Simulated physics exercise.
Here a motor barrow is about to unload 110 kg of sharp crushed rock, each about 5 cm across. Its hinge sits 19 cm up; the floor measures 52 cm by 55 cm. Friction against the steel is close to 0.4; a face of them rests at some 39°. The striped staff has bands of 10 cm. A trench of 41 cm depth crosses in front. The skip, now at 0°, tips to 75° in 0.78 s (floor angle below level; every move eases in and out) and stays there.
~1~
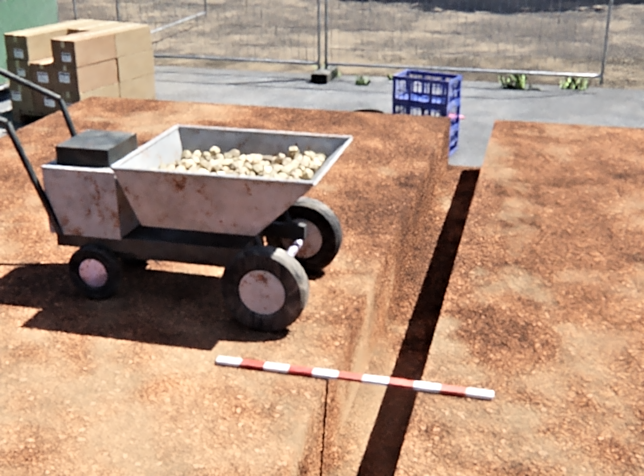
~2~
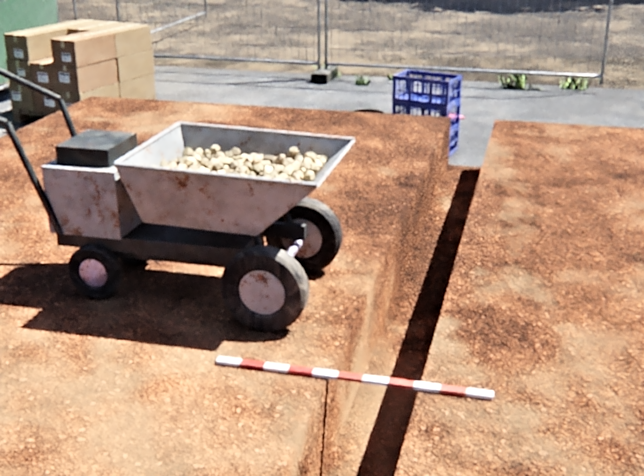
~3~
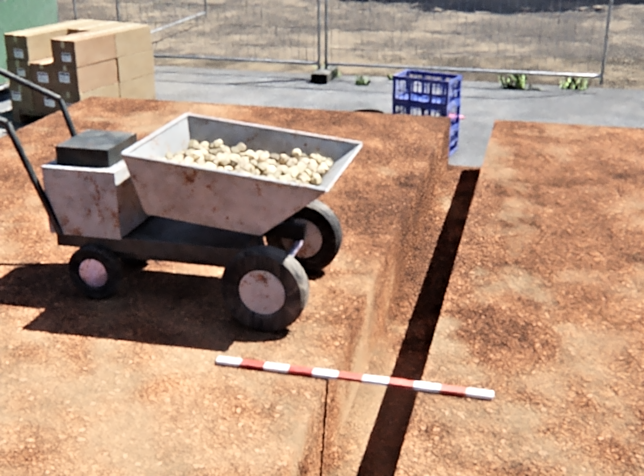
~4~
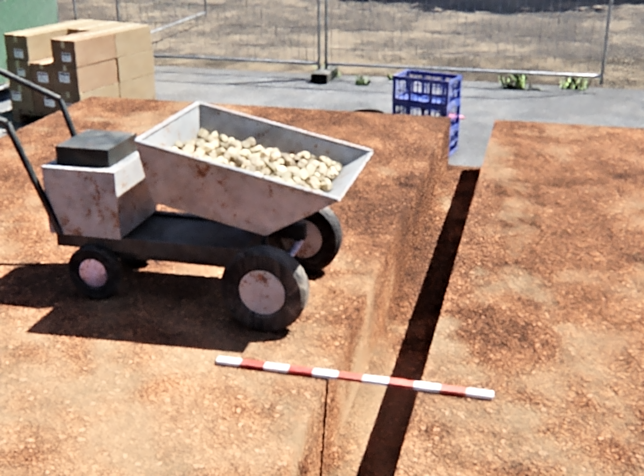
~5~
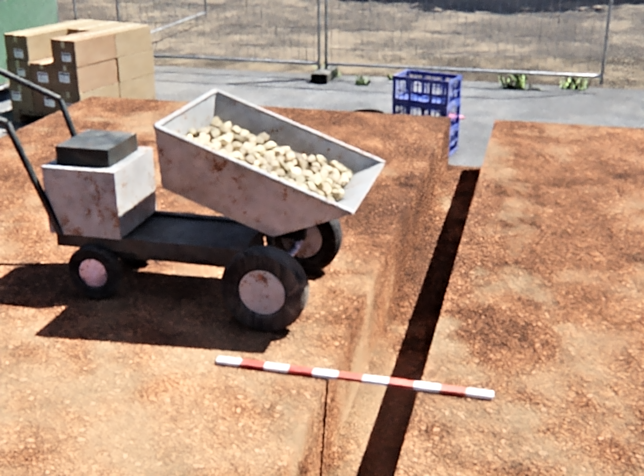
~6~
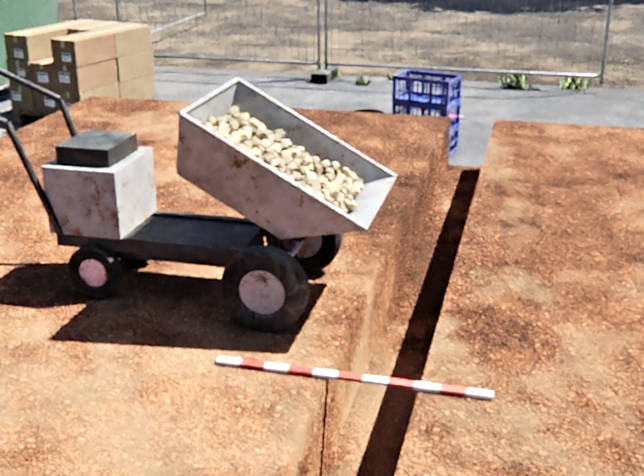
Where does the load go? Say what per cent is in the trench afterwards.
Close to 62 in a hundred.
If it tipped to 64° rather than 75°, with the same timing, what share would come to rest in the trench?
Then about 65 per cent.
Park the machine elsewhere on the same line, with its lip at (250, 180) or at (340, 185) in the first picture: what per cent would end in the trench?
First some 100, then 15 per cent.
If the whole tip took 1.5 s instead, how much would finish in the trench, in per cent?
It would be near 75 per cent.
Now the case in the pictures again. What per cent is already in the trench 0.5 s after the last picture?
About 25 per cent by then.
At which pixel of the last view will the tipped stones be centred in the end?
Their middle is at about (425, 372).
Then, 0.2 s after the last picture the floor is at 63°, 100 % in the skip; the foremost stones are at (391, 267).
Then, 0.5 s after the last picture the floor is at 75°, 62 % in the skip, 26 % in the trench, 12 % past the trench; the foremost stones are at (473, 326).
Then, 0.9 s after the last picture the floor is at 75°, 6 % in the skip, 55 % in the trench, 39 % past the trench; the foremost stones are at (612, 344).
Then, 2.9 s after the last picture the floor is at 75°, 0 % in the skip, 62 % in the trench, 38 % past the trench; the foremost stones are past the picture's edge.
